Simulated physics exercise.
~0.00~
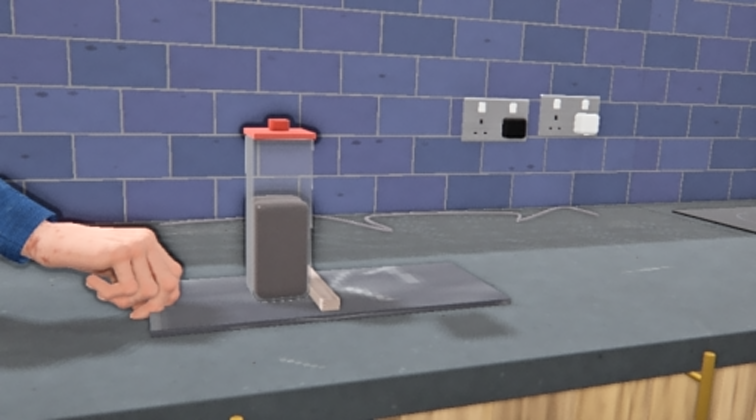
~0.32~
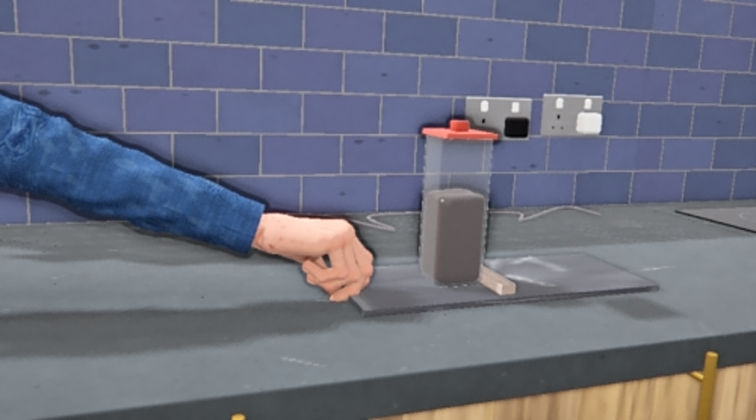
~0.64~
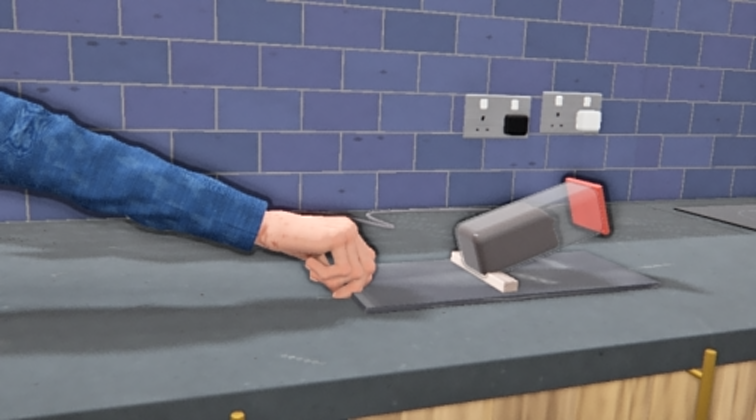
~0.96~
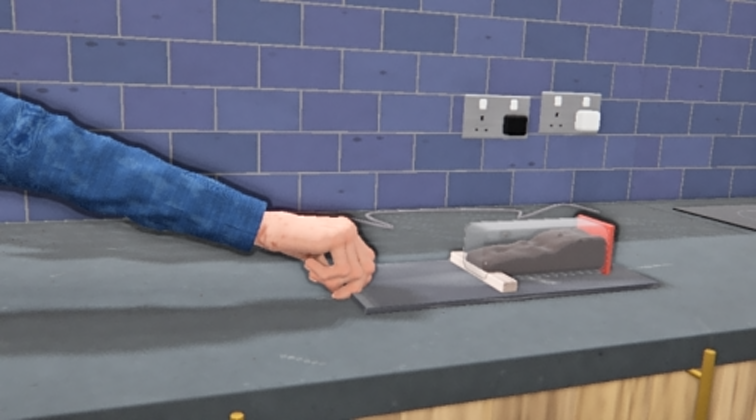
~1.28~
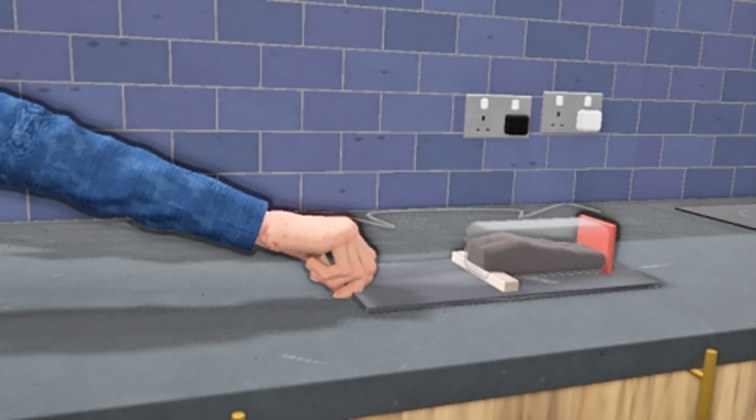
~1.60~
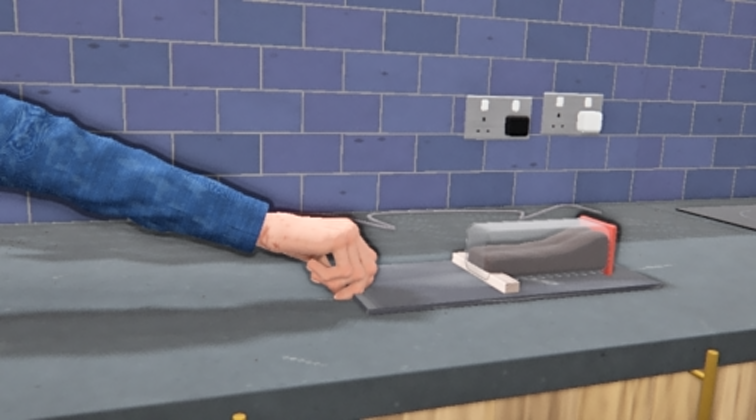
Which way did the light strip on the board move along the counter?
It moved to the right, along with the board.
